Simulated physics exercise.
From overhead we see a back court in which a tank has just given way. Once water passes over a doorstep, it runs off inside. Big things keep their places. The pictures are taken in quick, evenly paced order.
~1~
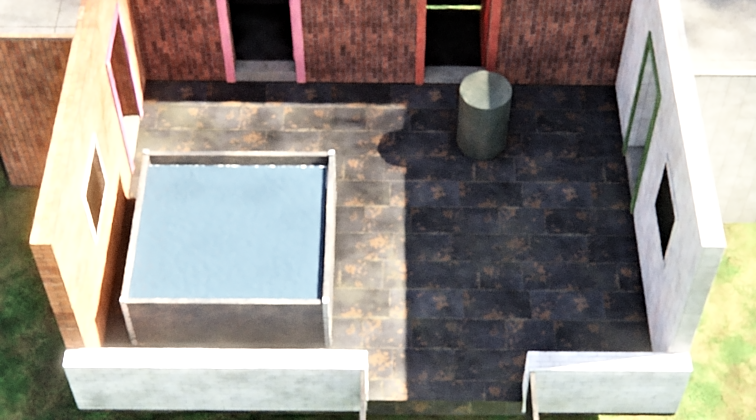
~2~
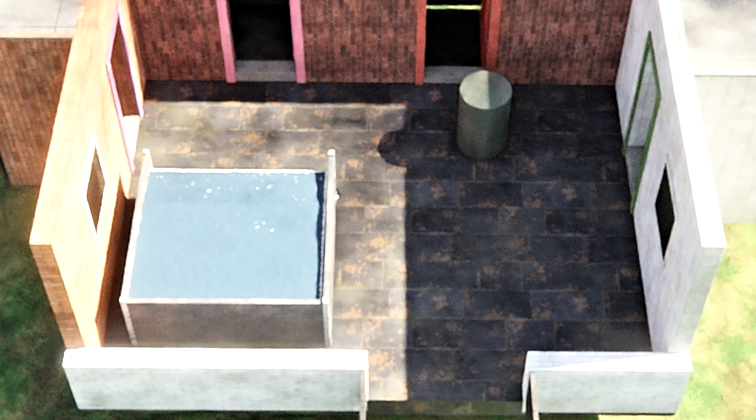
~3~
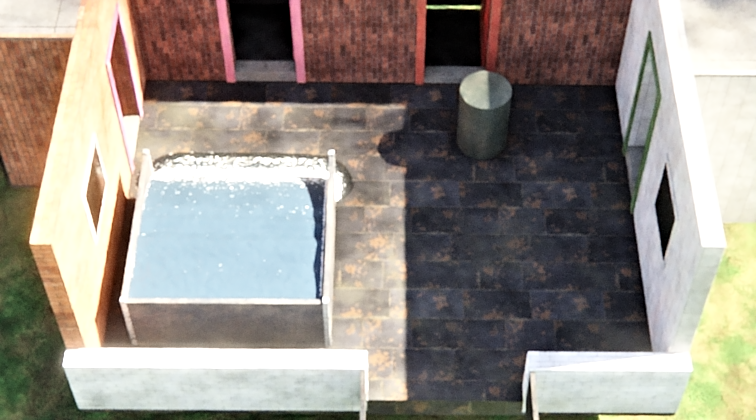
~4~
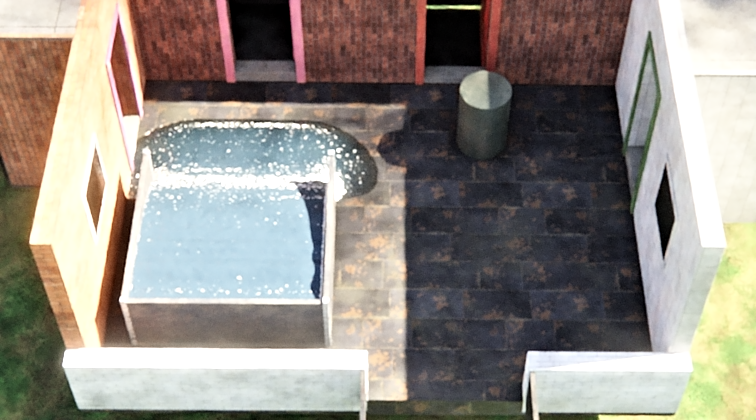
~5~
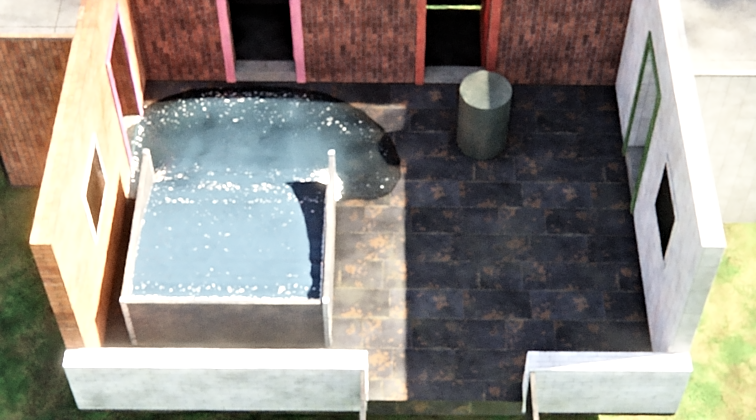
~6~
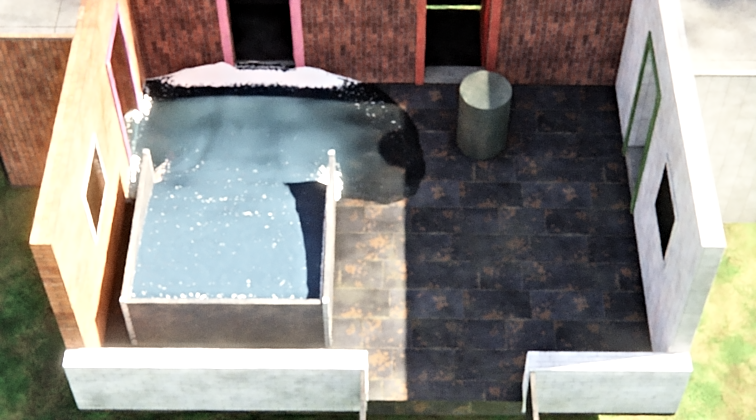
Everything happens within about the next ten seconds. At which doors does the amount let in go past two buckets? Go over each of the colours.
Outcome: The purple door passes two buckets of inflow, the green door stays within two buckets of inflow, the pink door passes two buckets of inflow, the red door passes two buckets of inflow.
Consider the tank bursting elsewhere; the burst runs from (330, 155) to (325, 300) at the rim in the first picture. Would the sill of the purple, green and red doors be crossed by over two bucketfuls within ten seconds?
Lab note: The purple one tops the threshold; the green one tops the threshold; the red one tops the threshold.
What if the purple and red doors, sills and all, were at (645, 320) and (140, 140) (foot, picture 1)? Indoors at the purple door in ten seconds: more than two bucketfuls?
Well, the purple one simply runs past it.
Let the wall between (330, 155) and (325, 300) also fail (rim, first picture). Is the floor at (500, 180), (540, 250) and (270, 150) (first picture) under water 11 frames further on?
Submerged, submerged, unwetted.
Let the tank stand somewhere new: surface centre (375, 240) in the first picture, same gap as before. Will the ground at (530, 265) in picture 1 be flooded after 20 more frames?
Unflooded.
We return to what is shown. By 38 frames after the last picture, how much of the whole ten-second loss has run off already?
Estimate: Some 75 %.
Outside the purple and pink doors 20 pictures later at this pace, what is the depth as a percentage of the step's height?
I'd put it at close to 310 and 150 per cent.
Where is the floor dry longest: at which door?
Answer - the door marked green.
A moment on, water covers 35 % of the floor; the purple door over two buckets in, the green door not reached, the pink door far over two buckets in, the red door wet at the sill, nothing in.
Next, water covers 40 % of the floor; the purple door far over two buckets in, the green door not reached, the pink door far over two buckets in, the red door under two buckets in.
Then, water covers 65 % of the floor; the purple door far over two buckets in, the green door wet at the sill, nothing in, the pink door far over two buckets in, the red door over two buckets in.
Later, water covers 90 % of the floor; the purple door far over two buckets in, the green door wet at the sill, nothing in, the pink door far over two buckets in, the red door over two buckets in.
In the end, water covers 95 % of the floor; the purple door far over two buckets in, the green door wet at the sill, nothing in, the pink door far over two buckets in, the red door far over two buckets in.
